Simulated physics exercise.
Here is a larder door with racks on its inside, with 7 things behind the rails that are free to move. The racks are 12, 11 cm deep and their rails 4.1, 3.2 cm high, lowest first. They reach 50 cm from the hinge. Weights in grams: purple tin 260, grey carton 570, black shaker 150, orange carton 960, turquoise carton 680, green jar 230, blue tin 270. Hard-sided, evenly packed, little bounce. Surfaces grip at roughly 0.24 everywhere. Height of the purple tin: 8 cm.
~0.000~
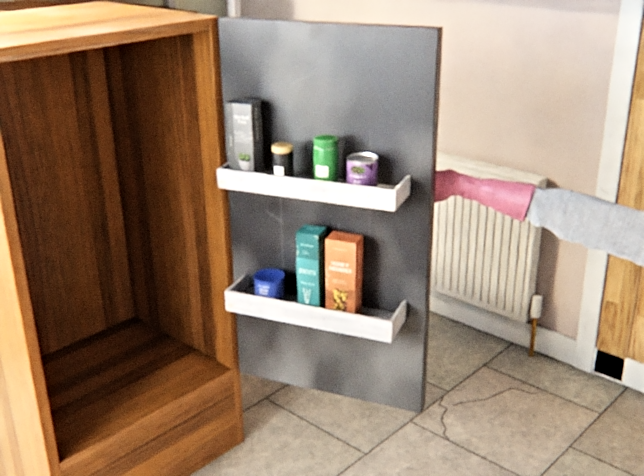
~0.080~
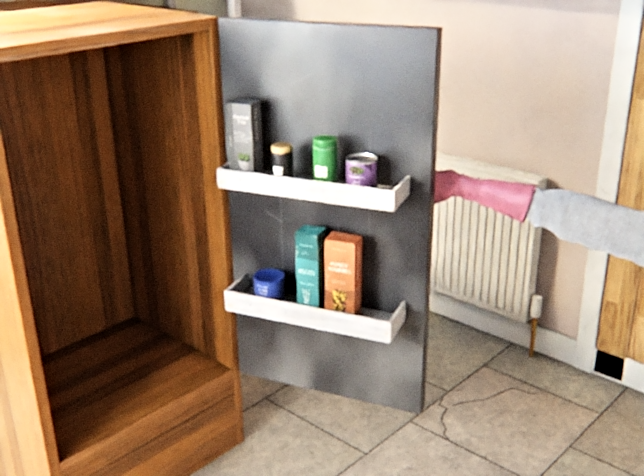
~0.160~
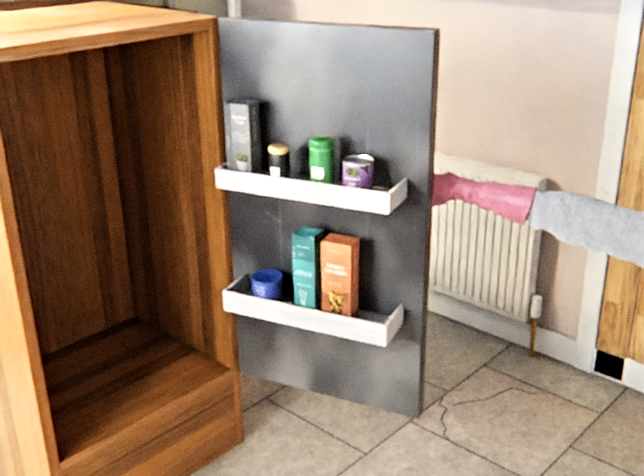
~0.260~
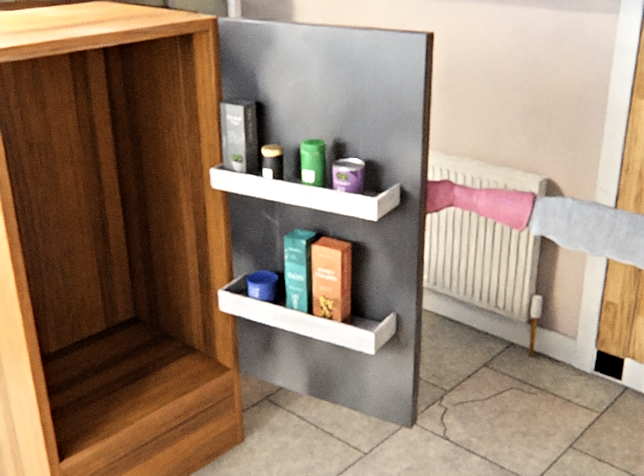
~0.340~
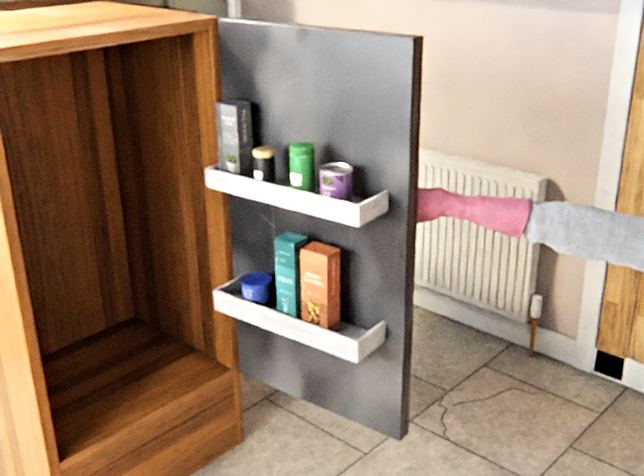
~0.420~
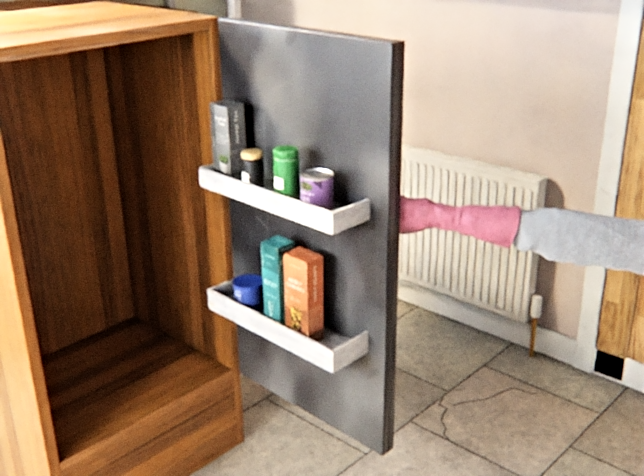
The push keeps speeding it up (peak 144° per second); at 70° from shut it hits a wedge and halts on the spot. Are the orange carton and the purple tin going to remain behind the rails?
The orange carton jumps its rail; the purple tin keeps to its rack.
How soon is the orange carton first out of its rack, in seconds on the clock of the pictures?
At about 0.7 s.
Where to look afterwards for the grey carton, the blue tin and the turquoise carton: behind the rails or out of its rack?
The grey carton ends behind the rails; the blue tin is still behind the rails; the turquoise carton finishes out of its rack.
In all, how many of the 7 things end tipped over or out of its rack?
In all, 2.
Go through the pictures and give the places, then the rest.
The first frame shows open by 110°; orange carton (344, 278); purple tin (362, 175).
The second frame shows open by 110°; turquoise carton (311, 272); green jar (325, 164).
The third frame shows open by 107°; blue tin (268, 290); grey carton (243, 140).
The fourth frame shows open by 102°; black shaker (273, 167); turquoise carton (302, 276).
The fifth frame shows open by 96°; green jar (303, 171); blue tin (257, 293).
The sixth frame shows open by 88°; orange carton (304, 297); purple tin (317, 192).
After 0.62 s, open by 70°; orange carton 13° off upright near (247, 307); green jar 13° off upright; turquoise carton 8° off upright.
After 1.02 s, open by 70°; orange carton and turquoise carton now out of its rack; green jar 4° off upright.
After 1.12 s, open by 70°; green jar moved 3 cm.
In the end (1.5 s), out of its rack, orange carton and turquoise carton; the other 5 under 5 cm from the start. In the last view, purple tin near (262, 202).
